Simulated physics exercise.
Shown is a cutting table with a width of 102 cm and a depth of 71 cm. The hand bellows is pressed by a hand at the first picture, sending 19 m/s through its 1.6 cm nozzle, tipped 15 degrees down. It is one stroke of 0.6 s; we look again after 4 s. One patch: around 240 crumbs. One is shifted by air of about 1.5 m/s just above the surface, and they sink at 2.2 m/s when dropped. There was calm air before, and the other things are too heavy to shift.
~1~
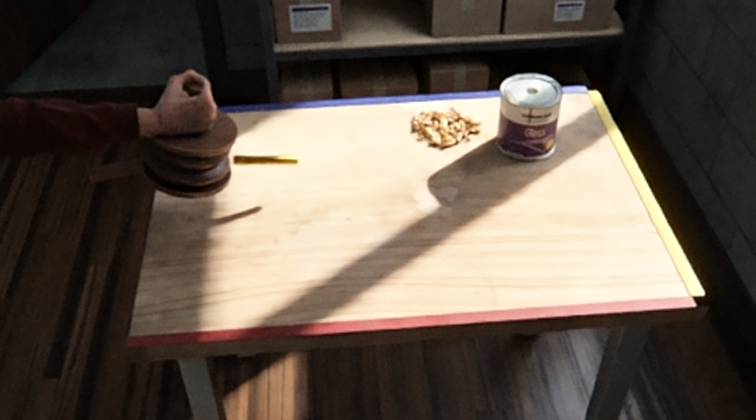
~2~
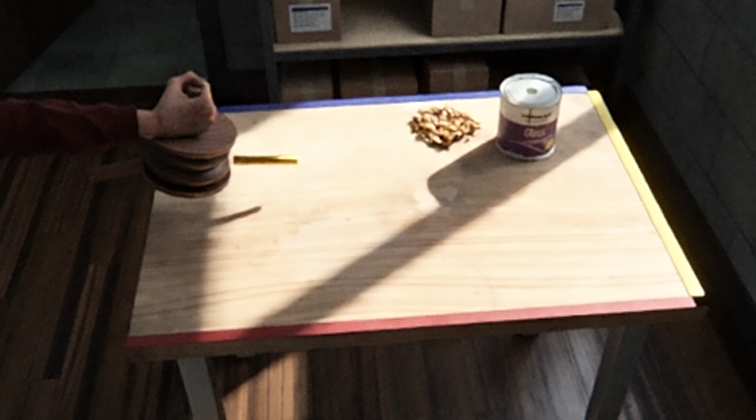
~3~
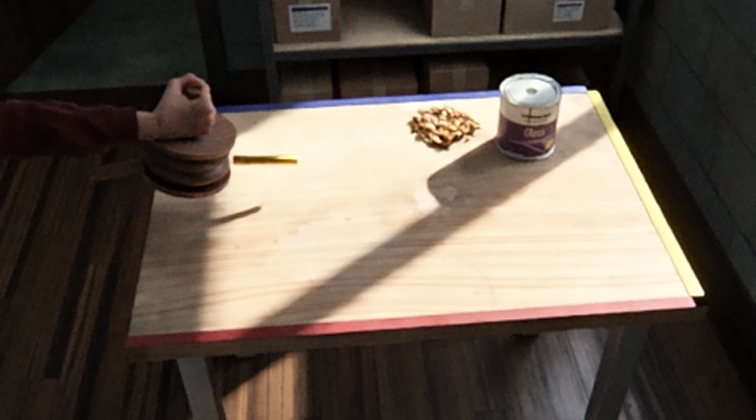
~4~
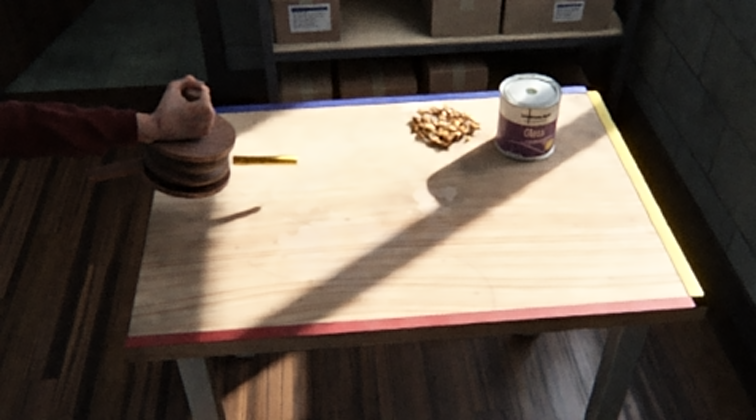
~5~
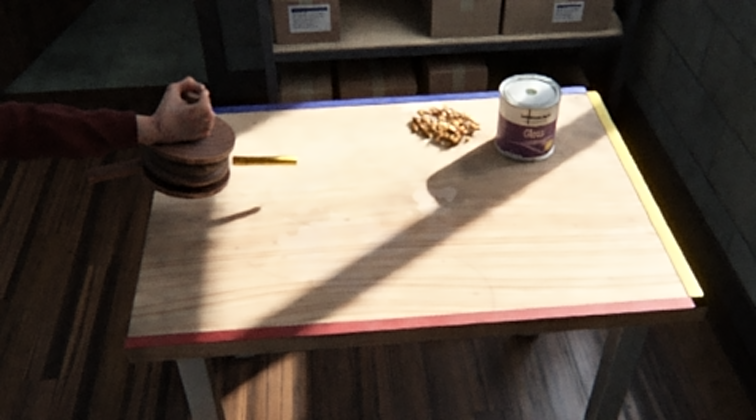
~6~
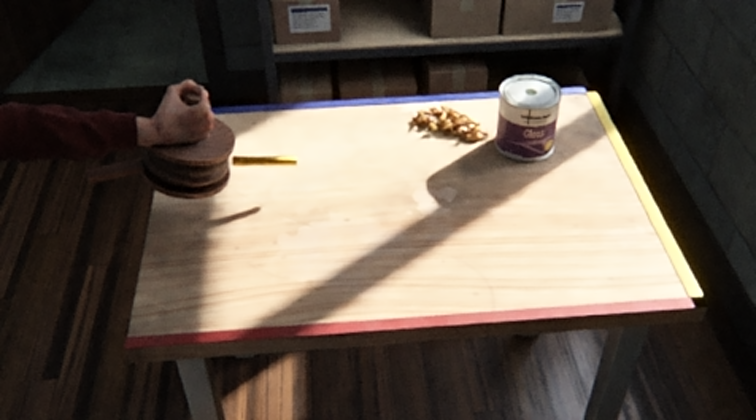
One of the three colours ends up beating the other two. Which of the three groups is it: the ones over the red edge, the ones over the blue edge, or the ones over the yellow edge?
The group over the blue edge.
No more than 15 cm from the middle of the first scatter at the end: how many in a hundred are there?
Around 2 in a hundred.
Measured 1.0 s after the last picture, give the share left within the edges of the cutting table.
Around 10 in a hundred.
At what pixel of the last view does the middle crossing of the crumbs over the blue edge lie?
The halfway point of the crossings is around (519, 91) in the last picture.
Then, 0.6 s after the last picture the count stands so, 0 % are over the yellow edge, 0 % over the red edge and 92 % over the blue edge.
Then, 1.0 s after the last picture the count stands so, 0 % are over the yellow edge, 0 % over the red edge and 92 % over the blue edge.
Then, 2.0 s after the last picture the count stands so, 0 % are over the yellow edge, 0 % over the red edge and 92 % over the blue edge.
Then, 3.8 s after the last picture, at the end, 0 % are over the yellow edge, 0 % over the red edge and 92 % over the blue edge.
